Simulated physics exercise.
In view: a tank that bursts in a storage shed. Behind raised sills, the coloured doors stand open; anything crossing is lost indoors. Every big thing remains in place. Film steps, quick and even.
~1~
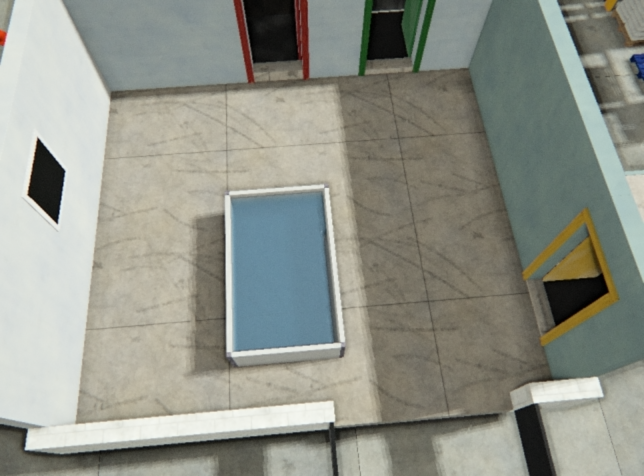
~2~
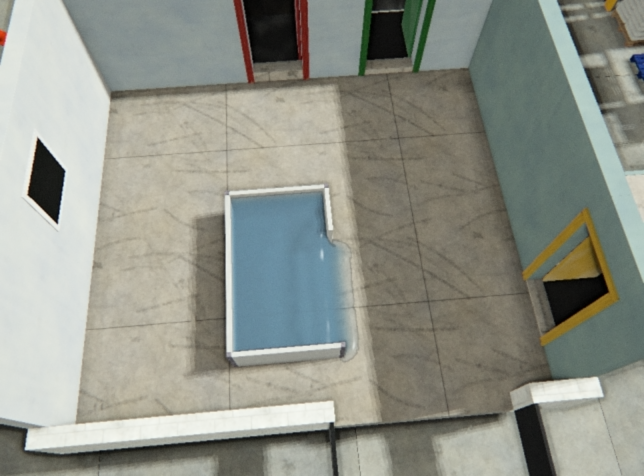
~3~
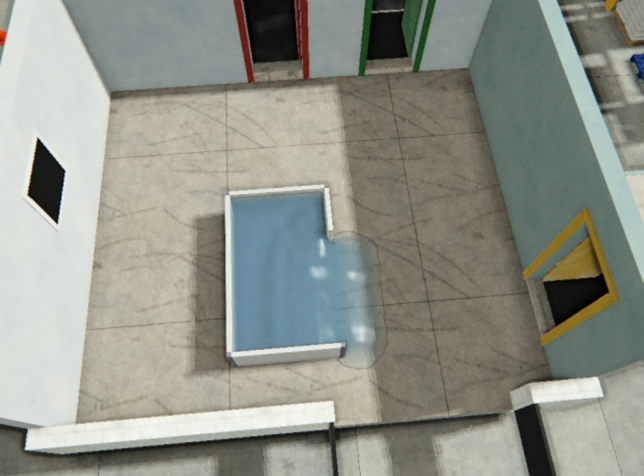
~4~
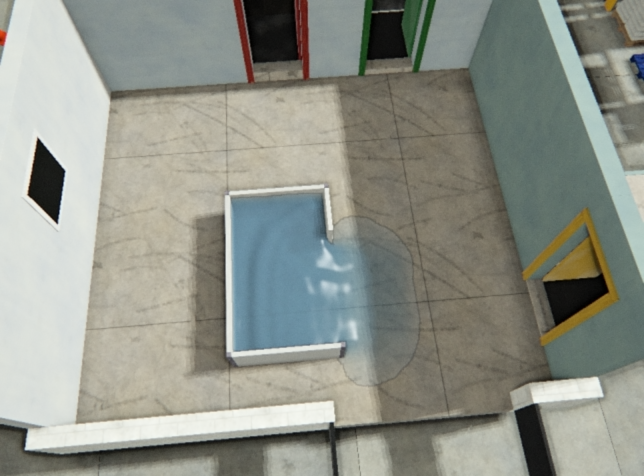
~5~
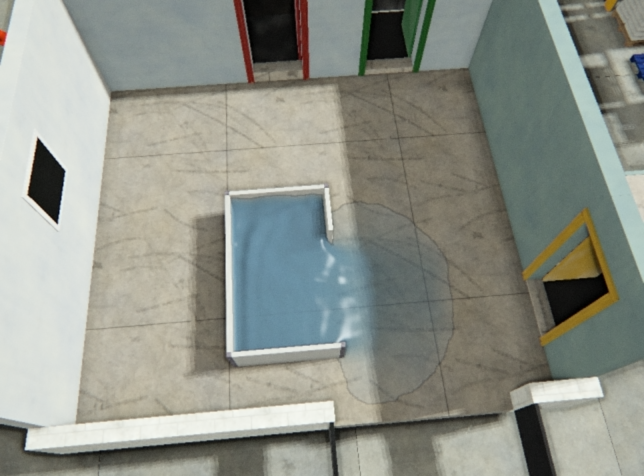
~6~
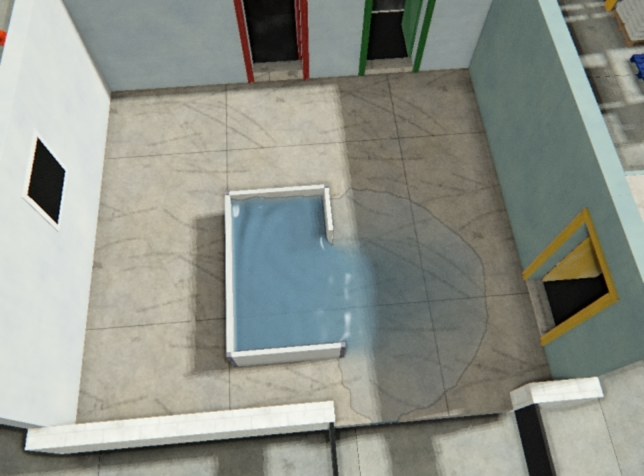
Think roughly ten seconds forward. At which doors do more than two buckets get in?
My prediction: The green door keeps to the limit, the yellow door goes over the limit, the red door keeps to the limit.
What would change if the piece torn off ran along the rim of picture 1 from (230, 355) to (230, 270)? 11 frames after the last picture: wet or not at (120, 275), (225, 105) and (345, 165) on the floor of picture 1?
Sequence of results: Reached by the flood, missed by the flood, missed by the flood.
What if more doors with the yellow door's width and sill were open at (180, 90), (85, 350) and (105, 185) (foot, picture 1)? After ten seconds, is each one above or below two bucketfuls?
In turn: Is under, is under, is under.
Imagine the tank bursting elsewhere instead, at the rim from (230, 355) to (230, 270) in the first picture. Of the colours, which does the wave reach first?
The door marked red.
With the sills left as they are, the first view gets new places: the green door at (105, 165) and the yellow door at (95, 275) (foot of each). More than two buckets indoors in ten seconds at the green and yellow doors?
In short: The green door falls short, the yellow door falls short.
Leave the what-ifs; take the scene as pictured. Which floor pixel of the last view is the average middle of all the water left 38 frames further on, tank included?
Close to (395, 221).
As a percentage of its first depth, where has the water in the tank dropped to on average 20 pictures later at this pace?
Close to 24 %.
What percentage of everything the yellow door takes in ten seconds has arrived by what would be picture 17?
Approximately 35 in a hundred, I reckon.
A moment on, water covers 25 % of the floor; the green door not reached, the yellow door over two buckets in, the red door not reached.
Next, water covers 25 % of the floor; the green door not reached, the yellow door far over two buckets in, the red door not reached.
Then, water covers 35 % of the floor; the green door wet at the sill, nothing in, the yellow door far over two buckets in, the red door not reached.
Later, water covers 45 % of the floor; the green door wet at the sill, nothing in, the yellow door far over two buckets in, the red door wet at the sill, nothing in.
In the end, water covers 75 % of the floor; the green door wet at the sill, nothing in, the yellow door far over two buckets in, the red door wet at the sill, nothing in.
